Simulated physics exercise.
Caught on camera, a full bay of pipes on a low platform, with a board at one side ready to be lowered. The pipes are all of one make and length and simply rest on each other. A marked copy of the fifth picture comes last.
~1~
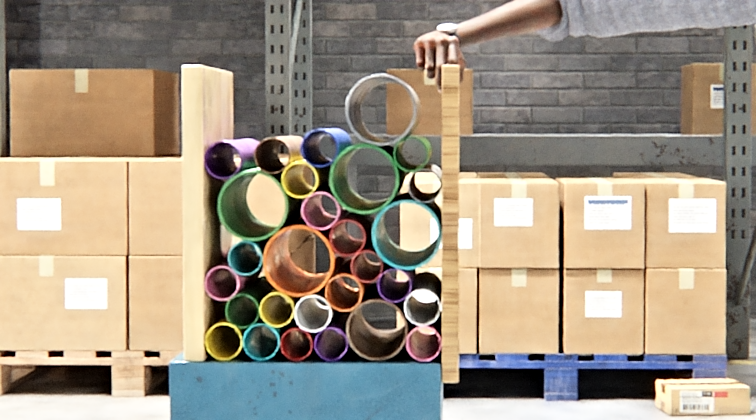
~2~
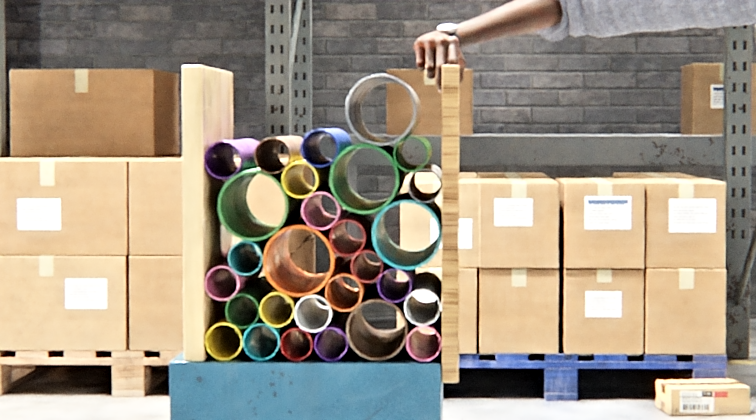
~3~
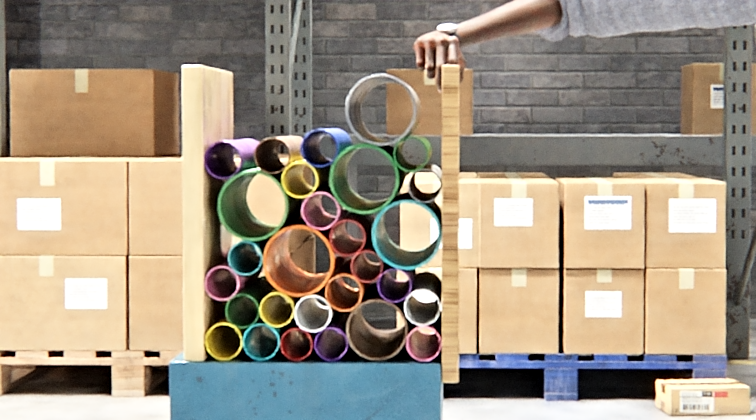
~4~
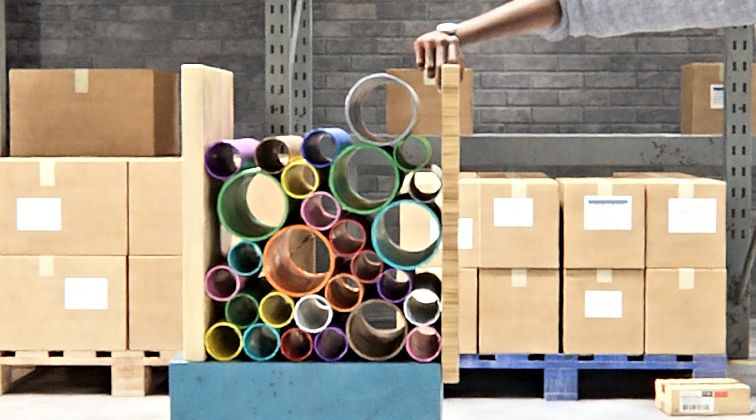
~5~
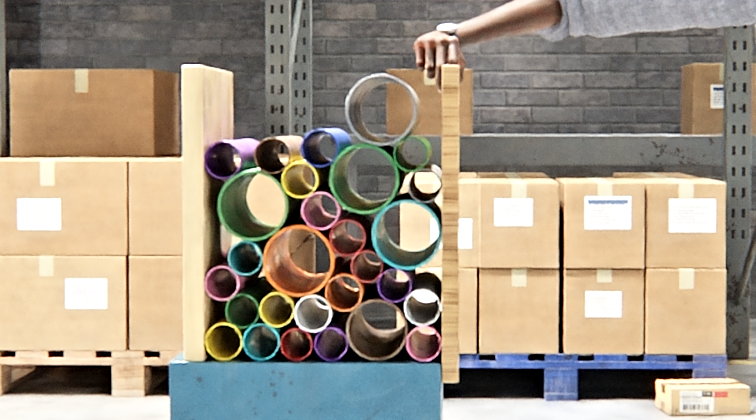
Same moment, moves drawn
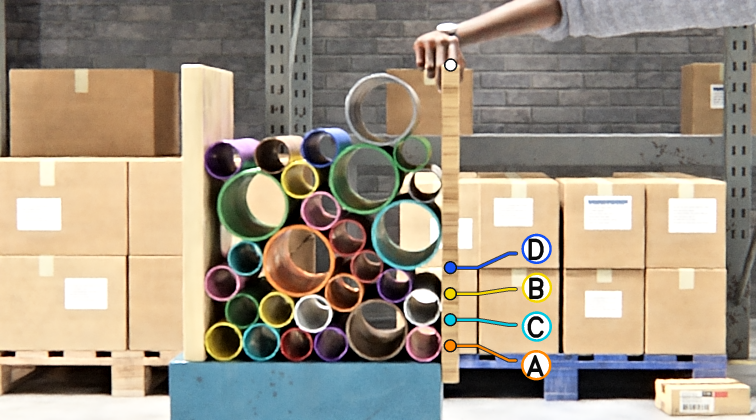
The clip shows colourful pipes of various widths stacked between two upright boards on a blue platform, with stacked boxes behind. A hand rests on top of the right-hand board throughout, and nothing visibly moves.
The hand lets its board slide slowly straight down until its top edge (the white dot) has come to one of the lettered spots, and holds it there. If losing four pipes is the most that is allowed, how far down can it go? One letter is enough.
Mark D is as low as it can go.
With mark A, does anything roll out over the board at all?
Yes.
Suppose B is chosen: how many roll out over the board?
At B the number is six.
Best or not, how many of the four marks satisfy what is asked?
The number is one.
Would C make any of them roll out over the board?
At C: Yes.
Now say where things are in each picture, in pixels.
A yellow pipe (224, 341); a pink pipe (424, 344); a purple pipe (395, 285), in the first picture.
A purple pipe (395, 285); a turquoise pipe (407, 235), in the second picture.
A green pipe (365, 179), in the third picture.
Side board (451, 216); a yellow pipe (224, 341), in the fourth picture.
A pink pipe (424, 344); a purple pipe (395, 285); a turquoise pipe (407, 235), in the fifth picture.
On the copy, A at (450, 346); B at (450, 294); C at (450, 319); D at (450, 267); the white dot at (450, 65).
On D. First, top of the board (442, 149).
Then, top of the board (442, 243).
Finally, top of the board (442, 267), three out over the board.
By contrast, A more than four out over the board; B more than four out over the board; C more than four out over the board.
